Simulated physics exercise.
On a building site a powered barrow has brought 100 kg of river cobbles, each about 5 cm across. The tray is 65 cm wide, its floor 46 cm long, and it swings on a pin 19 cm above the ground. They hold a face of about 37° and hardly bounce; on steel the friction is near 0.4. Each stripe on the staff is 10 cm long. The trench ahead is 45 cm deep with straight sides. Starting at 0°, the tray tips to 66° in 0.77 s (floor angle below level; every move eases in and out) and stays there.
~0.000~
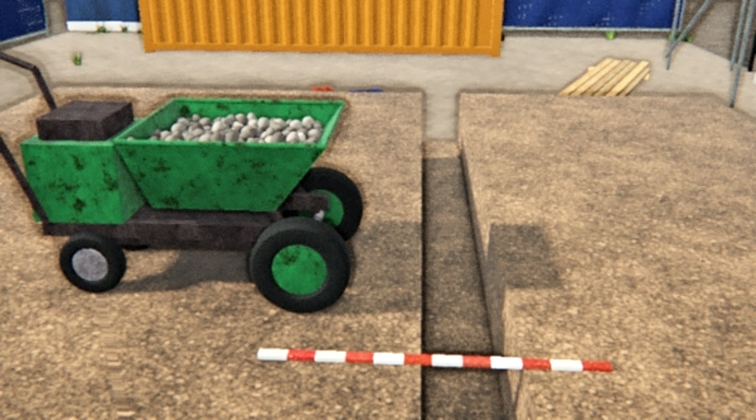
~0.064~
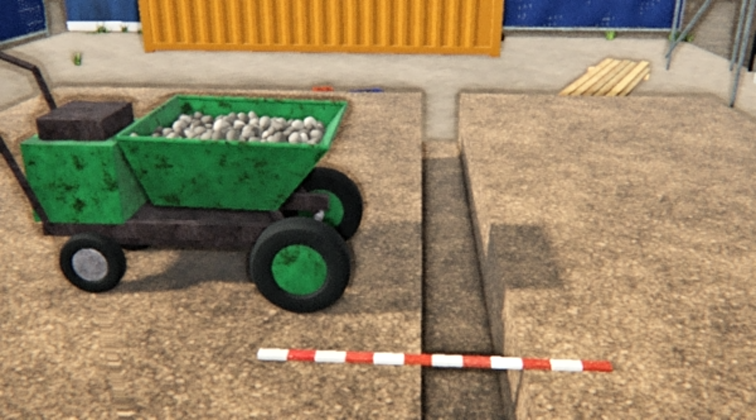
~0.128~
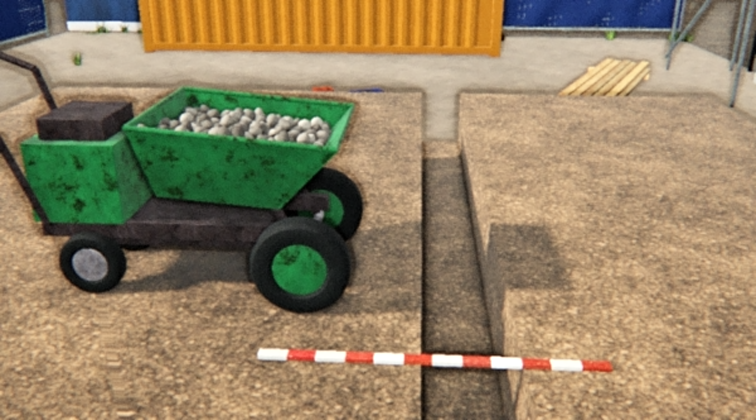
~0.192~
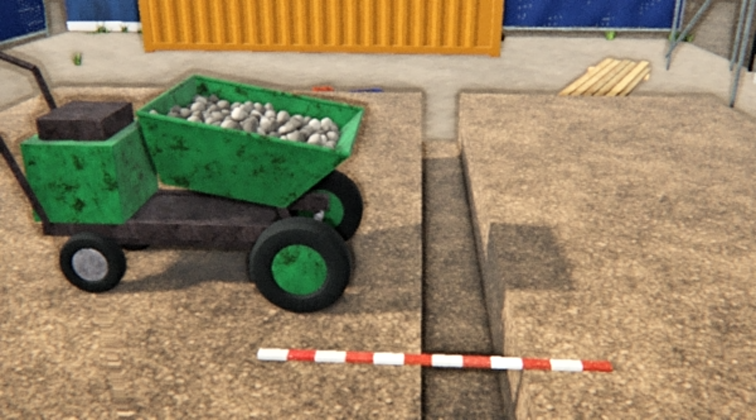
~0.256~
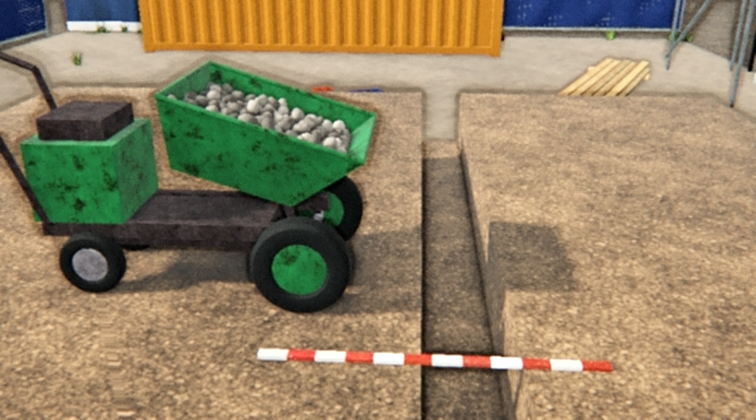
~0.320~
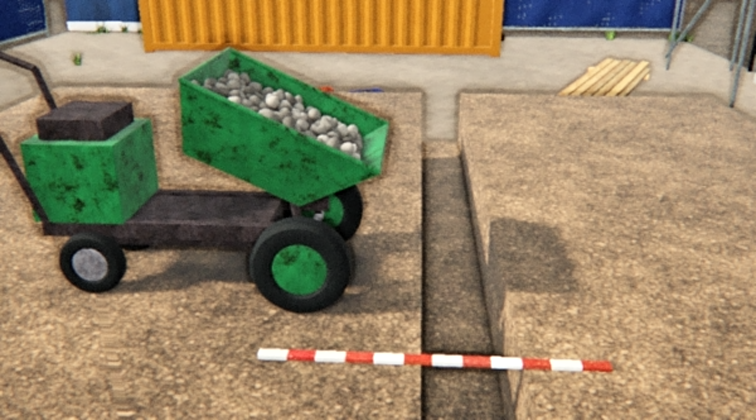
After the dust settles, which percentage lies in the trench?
Some 76 per cent of it.
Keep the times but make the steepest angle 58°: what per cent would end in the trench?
It would be near 60 per cent.
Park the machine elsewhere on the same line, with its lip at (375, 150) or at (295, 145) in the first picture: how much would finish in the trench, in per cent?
About 45 and 95 per cent.
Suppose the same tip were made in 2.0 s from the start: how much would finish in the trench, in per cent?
It would be near 95 per cent.
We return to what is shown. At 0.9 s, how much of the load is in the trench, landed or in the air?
Some 20 per cent.
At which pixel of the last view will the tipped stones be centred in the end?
Their middle is at about (476, 353).
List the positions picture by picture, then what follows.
The tray is at 0°, its lip at (325, 147); the top of the load is at (262, 124), in the first picture.
Lip at (328, 148), floor tilted 1°, highest stones at (239, 123); the stones move at 0.3 m/s on average, in the second picture.
The tray is at 5°, its lip at (337, 150); the top of the load is at (234, 118); the stones move at 0.6 m/s on average, in the third picture.
The tray is at 10°, its lip at (349, 155); the top of the load is at (218, 108); the stones move at 0.8 m/s on average, in the fourth picture.
Lip at (364, 162), floor tilted 17°, highest stones at (220, 94); the stones move at 1.0 m/s on average, in the fifth picture.
The tray is at 25°, its lip at (380, 173); the top of the load is at (232, 84); the stones move at 1.0 m/s on average, in the sixth picture.
After 0.6 s the floor is at 56°; 100 % in the tray; the foremost stones are at (409, 197).
After 0.9 s the floor is at 66°; 82 % in the tray, 18 % in the trench; the foremost stones are at (502, 260).
After 1.2 s the floor is at 66°; 32 % in the tray, 44 % in the trench, 23 % past the trench; the foremost stones are at (647, 288).
After 3.2 s the floor is at 66°; 0 % in the tray, 76 % in the trench, 24 % past the trench; the foremost stones are past the picture's edge.
